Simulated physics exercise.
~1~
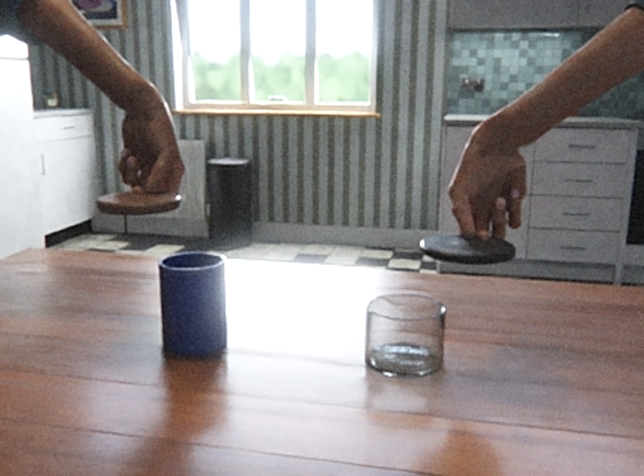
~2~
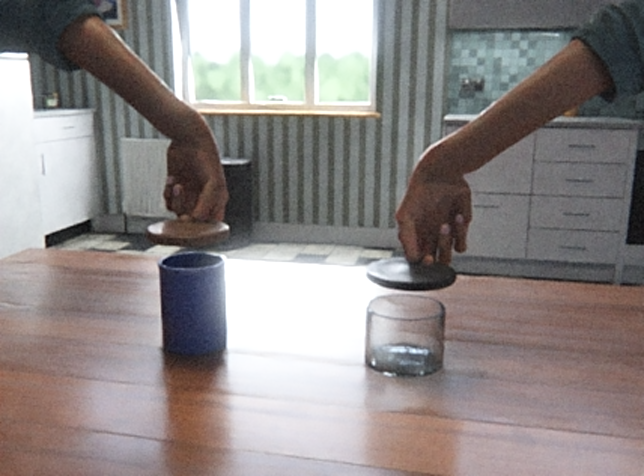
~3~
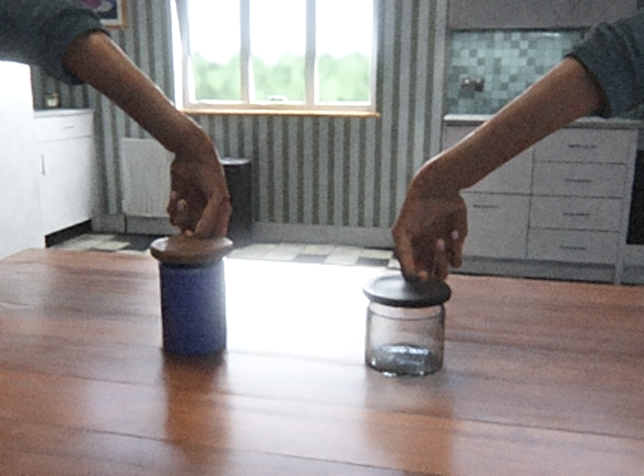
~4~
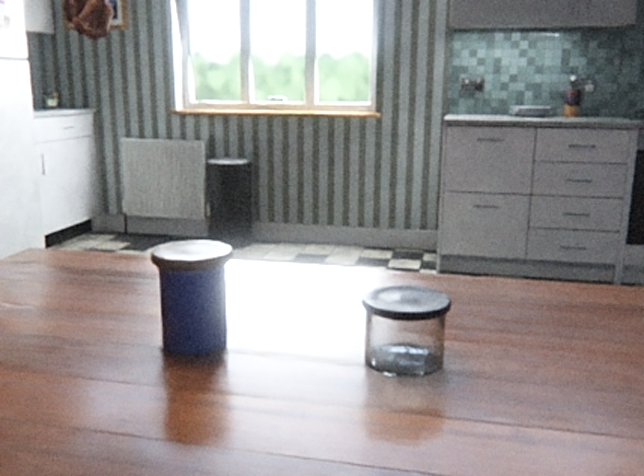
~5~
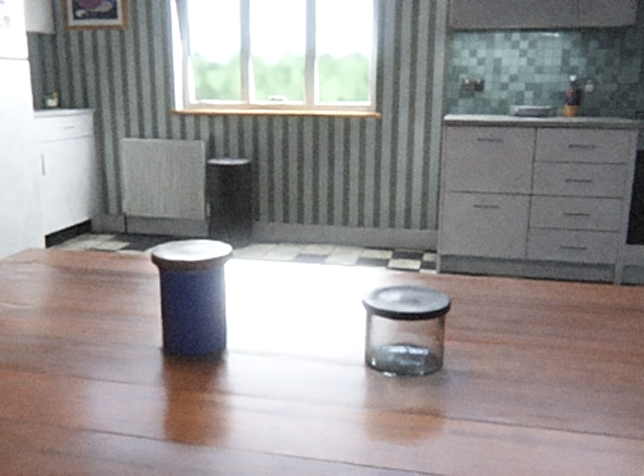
On a kitchen table, two hands lower lids onto two containers and leave them covered.
